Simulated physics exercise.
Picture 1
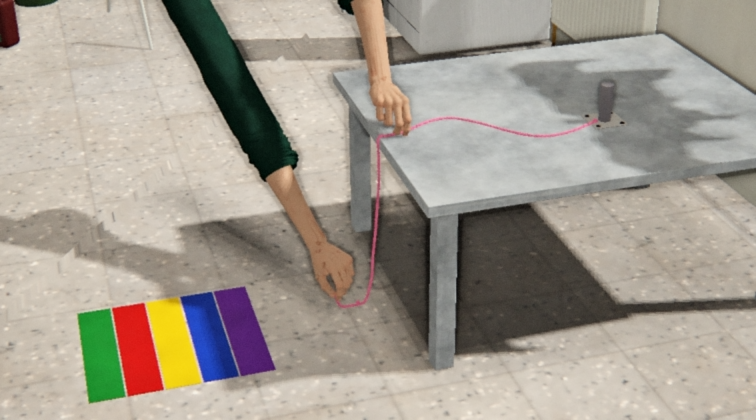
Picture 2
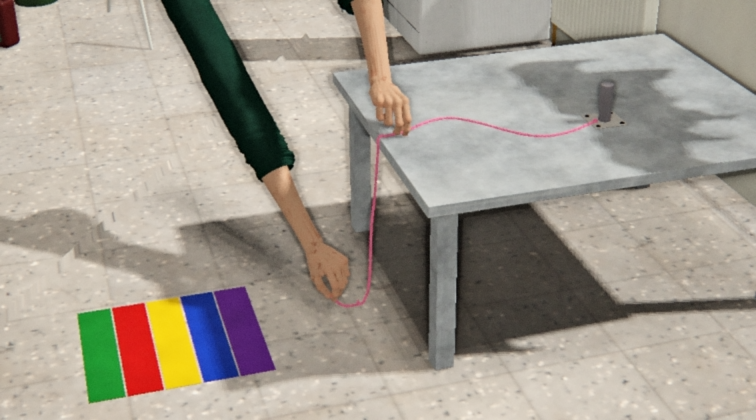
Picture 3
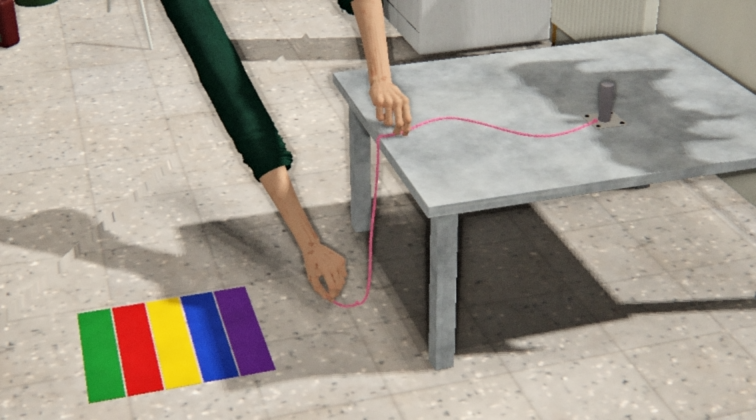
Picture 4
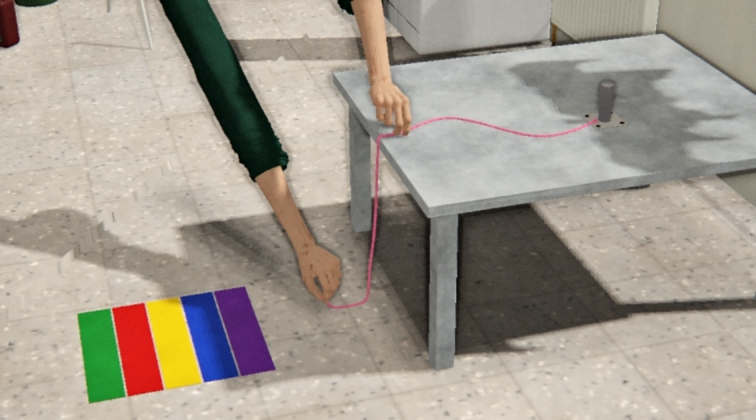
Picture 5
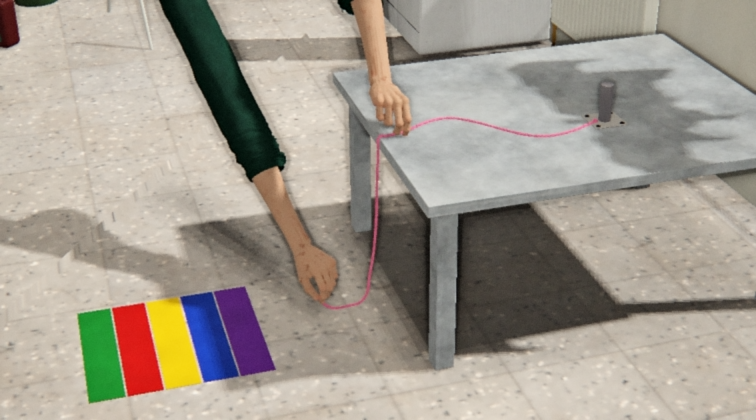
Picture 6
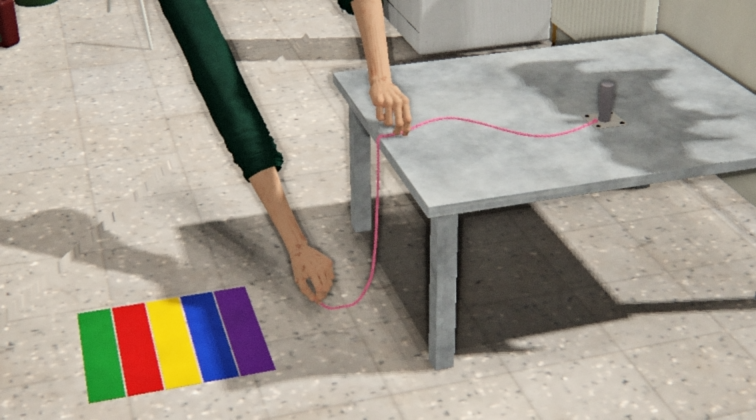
In a room with a pale speckled tile floor, we look down at a grey table on the right from a fixed, raised view. A slack pink shoelace runs from near a small dark cup over the table's edge, pinched there by one hand, while green, red, yellow, blue and purple stripes lie at lower left. The lower hand, green-sleeved, draws the hanging end slightly left.
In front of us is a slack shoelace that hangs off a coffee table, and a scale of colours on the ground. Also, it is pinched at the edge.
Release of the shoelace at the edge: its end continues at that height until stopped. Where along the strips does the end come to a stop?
Above the yellow strip.
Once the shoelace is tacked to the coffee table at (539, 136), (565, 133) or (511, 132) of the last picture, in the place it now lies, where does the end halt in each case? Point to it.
The three spots are (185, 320), (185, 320) and (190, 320), in that order.
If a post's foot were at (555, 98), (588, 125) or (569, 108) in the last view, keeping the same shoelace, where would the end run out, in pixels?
Respectively (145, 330), (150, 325) and (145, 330).
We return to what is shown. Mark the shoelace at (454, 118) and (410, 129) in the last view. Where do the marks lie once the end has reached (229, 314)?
First: (434, 133). Second: (381, 141).
Early on, end near (229, 314); over purple.
Midway, end near (195, 320); over blue.
At the end of the slack, end near (175, 323); over yellow. It gets as far as the yellow strip.
